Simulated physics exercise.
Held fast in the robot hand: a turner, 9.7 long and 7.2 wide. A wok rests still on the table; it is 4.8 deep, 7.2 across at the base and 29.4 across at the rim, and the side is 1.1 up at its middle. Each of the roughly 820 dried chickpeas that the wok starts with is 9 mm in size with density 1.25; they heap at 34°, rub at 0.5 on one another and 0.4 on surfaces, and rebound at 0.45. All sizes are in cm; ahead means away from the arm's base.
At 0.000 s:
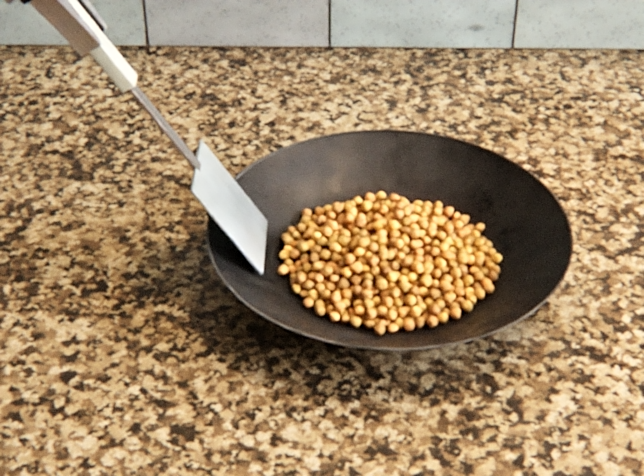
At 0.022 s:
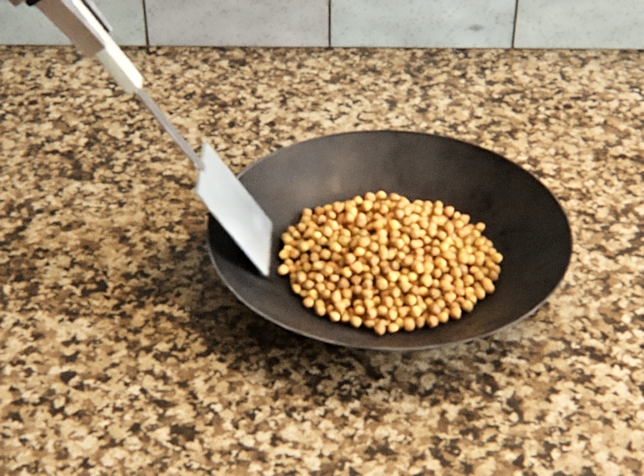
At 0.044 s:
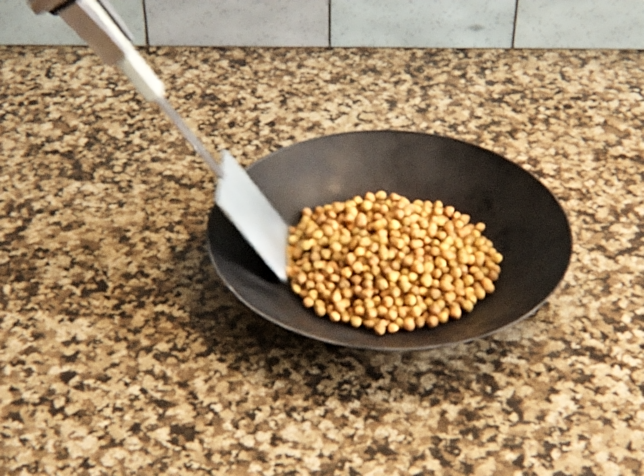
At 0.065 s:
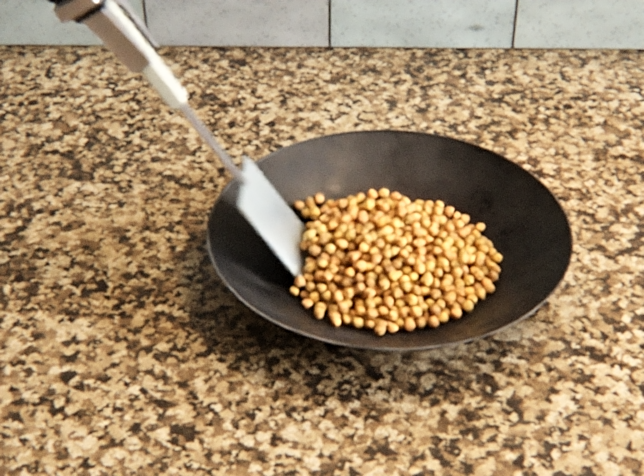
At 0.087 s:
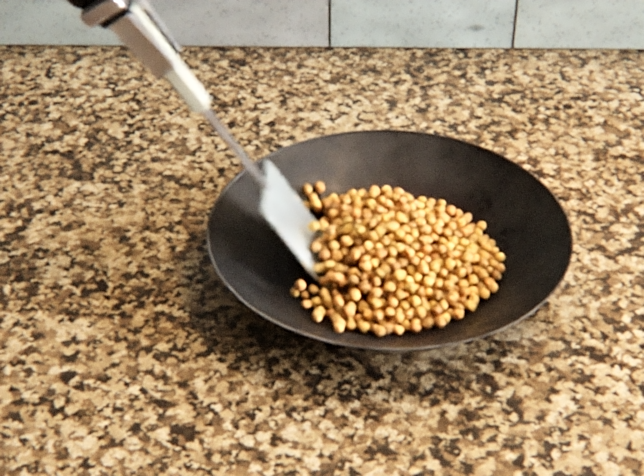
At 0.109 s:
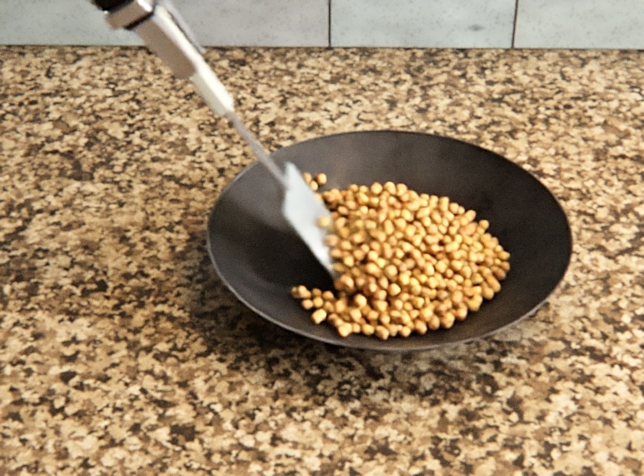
Robot arm pushing a metal turner rightward through a heap of small golden-brown chickpeas or nuts in a dark wok, shifting some aside.
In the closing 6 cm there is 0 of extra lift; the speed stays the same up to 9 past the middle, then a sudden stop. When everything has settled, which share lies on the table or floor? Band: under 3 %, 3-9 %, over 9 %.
Over 9 %.
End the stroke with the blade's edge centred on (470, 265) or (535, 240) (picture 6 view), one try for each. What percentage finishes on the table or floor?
First try roughly 5 percent, second roughly 35 percent.
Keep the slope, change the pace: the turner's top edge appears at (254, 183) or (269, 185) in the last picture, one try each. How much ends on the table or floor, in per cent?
10 % and 10 %.
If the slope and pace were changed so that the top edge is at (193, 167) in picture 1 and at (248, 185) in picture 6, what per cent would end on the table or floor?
It works out to about 5 %, more or less.
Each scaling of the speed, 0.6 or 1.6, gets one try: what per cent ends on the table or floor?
Near 5 and near 35 percent respectively.
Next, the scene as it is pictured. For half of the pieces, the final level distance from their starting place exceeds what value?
Some 5 cm.
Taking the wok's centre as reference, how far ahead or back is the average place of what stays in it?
Roughly 4.5 cm ahead of the centre.
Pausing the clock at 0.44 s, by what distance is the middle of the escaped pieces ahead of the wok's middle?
Roughly 20 cm.
By 0.16 s, sloping 58°, highest piece 6 above the table; 817 in the wok.
By 0.21 s, sloping 58°, highest piece 5 above the table; 817 in the wok.
By 0.44 s, sloping 58°, highest piece 6 above the table; 685 in the wok, 126 on the table or floor, 6 on the blade or in flight.
By 1.49 s, sloping 58°, highest piece 6 above the table; 685 in the wok, 132 on the table or floor.
Final count, 685 in the wok, 132 on the table or floor. That is 16 % on the table or floor.
